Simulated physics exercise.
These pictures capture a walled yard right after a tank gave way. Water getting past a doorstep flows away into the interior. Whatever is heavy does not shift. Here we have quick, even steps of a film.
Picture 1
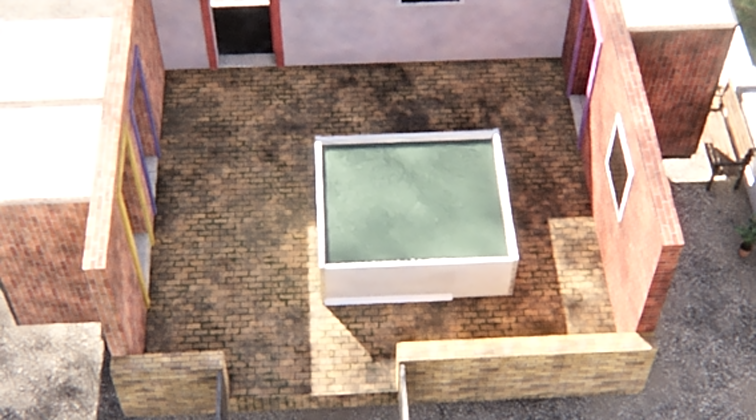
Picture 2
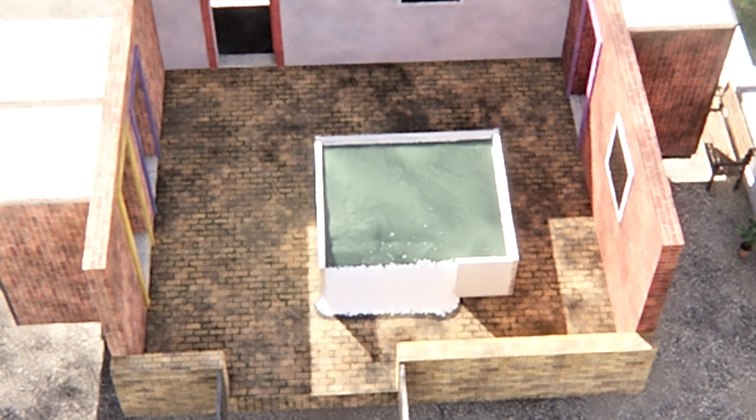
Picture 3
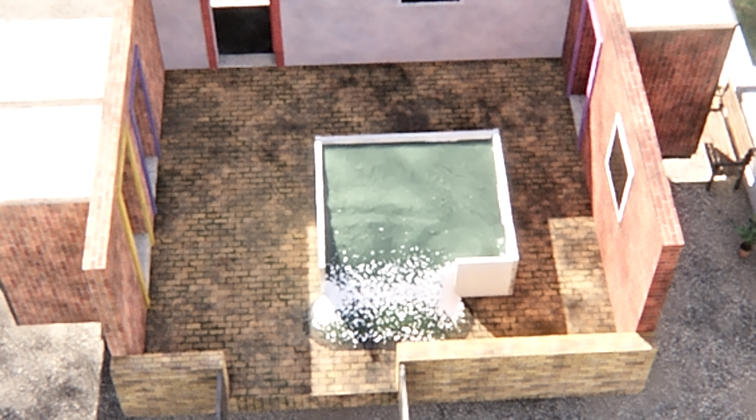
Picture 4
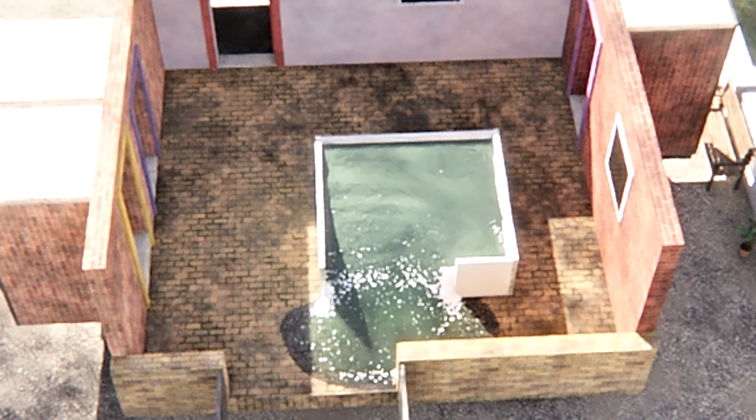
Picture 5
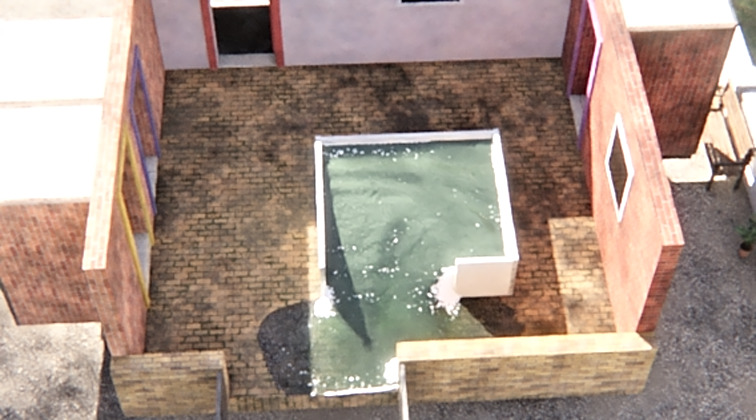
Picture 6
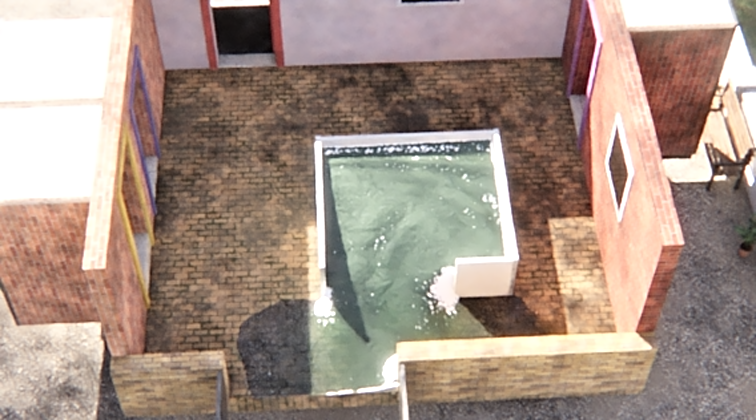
A brick-paved courtyard, enclosed by red brick walls and seen steadily from high above, surrounds a white-rimmed square tank of green water. Purple and yellow trim lines the left wall, a white-edged window sits at right, and a low tan wall runs across the front. Water bursts from the tank's near side in white froth, spreads green over the paving toward the front opening, and ripples inside the tank.
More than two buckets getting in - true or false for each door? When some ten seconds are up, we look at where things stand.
Yellow door: False; purple door: False; red door: False; blue door: False.
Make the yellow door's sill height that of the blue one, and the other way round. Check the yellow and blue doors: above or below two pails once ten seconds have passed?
Yellow door: Falls short; blue door: Falls short.
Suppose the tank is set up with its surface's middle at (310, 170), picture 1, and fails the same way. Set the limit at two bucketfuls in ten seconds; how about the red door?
My take is that the red door crosses the line.
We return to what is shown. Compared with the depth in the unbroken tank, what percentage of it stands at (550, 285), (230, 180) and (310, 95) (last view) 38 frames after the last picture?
Going place by place: 10 %, 2 % and 0 %.
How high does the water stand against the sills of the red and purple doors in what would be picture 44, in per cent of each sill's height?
The first is near 0 per cent, the second near 50 per cent.
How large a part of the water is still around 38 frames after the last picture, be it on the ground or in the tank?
It comes to roughly 48 per cent.
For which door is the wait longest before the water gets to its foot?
I'd go with the blue-painted one.
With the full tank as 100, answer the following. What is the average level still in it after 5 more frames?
Roughly 62 %.
A moment on, water covers 20 % of the floor; the yellow door not reached, the purple door not reached, the red door not reached, the blue door not reached.
Next, water covers 25 % of the floor; the yellow door not reached, the purple door not reached, the red door not reached, the blue door not reached.
Then, water covers 40 % of the floor; the yellow door wet at the sill, nothing in, the purple door wet at the sill, nothing in, the red door not reached, the blue door not reached.
Later, water covers 55 % of the floor; the yellow door wet at the sill, nothing in, the purple door wet at the sill, nothing in, the red door not reached, the blue door not reached.
In the end, water covers 85 % of the floor; the yellow door wet at the sill, nothing in, the purple door under two buckets in, the red door wet at the sill, nothing in, the blue door wet at the sill, nothing in.
